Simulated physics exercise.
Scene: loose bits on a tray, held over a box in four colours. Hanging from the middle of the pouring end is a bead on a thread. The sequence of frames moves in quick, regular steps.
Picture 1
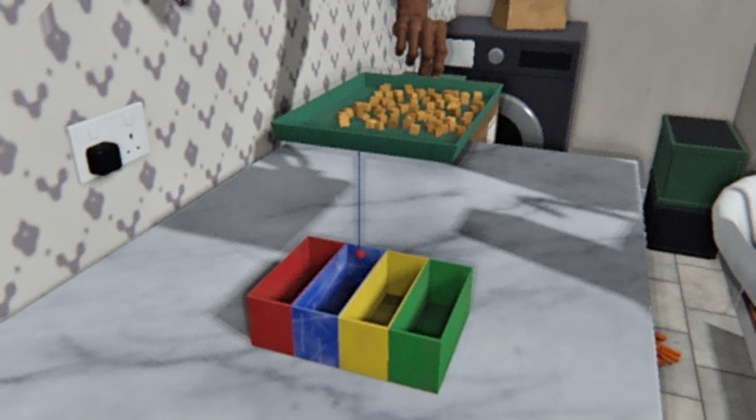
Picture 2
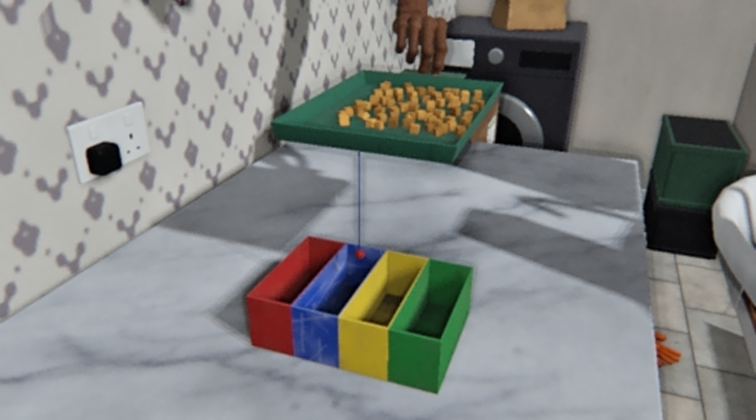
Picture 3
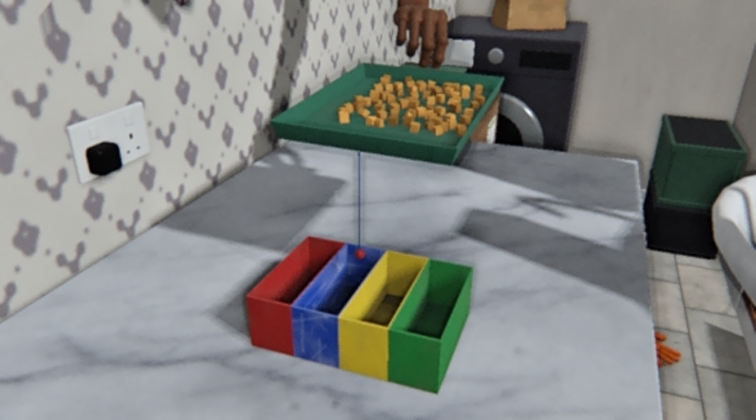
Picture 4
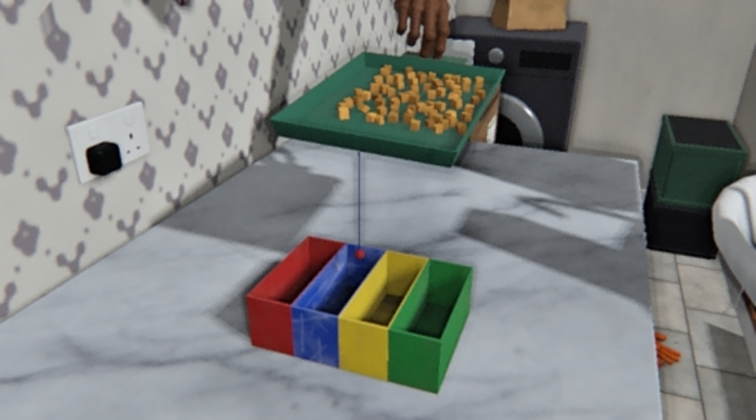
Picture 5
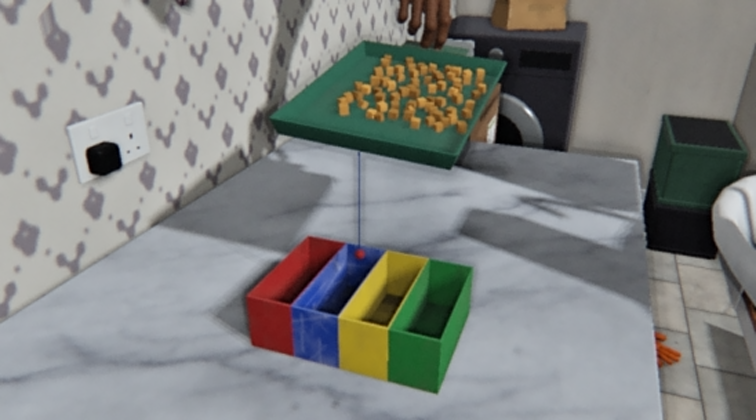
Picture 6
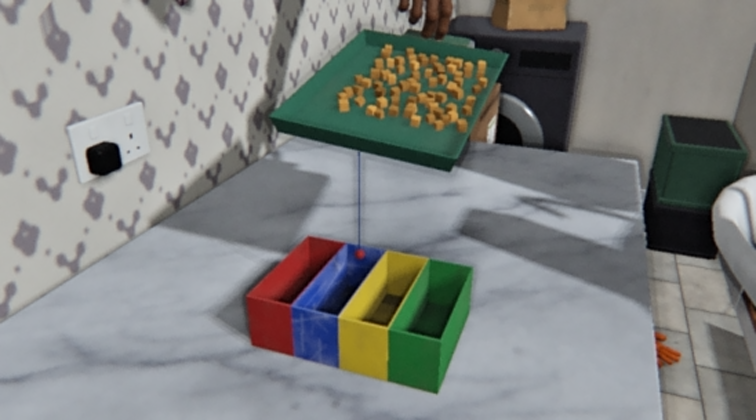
A brown hand hovered behind a green tray of croutons above a red, blue, yellow and green box, while the tray's far side slowly rose, tilting it slightly toward its near right corner.
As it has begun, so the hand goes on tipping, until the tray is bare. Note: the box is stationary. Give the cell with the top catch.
Top catch: The green cell.
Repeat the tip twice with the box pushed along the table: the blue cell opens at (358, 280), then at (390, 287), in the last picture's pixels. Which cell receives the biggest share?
Try 1 - that green cell; try 2 - the yellow cell.
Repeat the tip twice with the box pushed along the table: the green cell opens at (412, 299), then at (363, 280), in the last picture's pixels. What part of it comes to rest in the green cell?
First position: Some 50 %; second position: Some 10 %.
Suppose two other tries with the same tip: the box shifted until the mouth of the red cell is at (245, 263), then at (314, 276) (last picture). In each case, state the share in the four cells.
You'd get about 20 per cent first and about 90 per cent second.
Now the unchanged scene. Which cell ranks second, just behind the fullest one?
The cell in second spot is the cell in yellow.
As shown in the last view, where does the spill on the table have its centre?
I'd put the middle at roughly (503, 371).
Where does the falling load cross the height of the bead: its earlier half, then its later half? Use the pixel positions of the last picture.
First close to (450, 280), next close to (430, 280).
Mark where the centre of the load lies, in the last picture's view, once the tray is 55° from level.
Near (431, 135).
Shortly afterwards, tray tipped steeply; all but a few on the tray; only a few falling or outside the box.
Next, tray tipped right over; the bulk on the tray; a little in the green cell; only a few in the yellow cell; a little falling or outside the box.
Some moments later, tray tipped past a quarter turn; near half in the green cell; near a quarter in the yellow cell; near a quarter falling or outside the box.
In the end, tray tipped past a quarter turn; near half in the green cell; near a quarter in the yellow cell; none at all in the blue cell; none at all in the red cell; near a quarter outside the box.
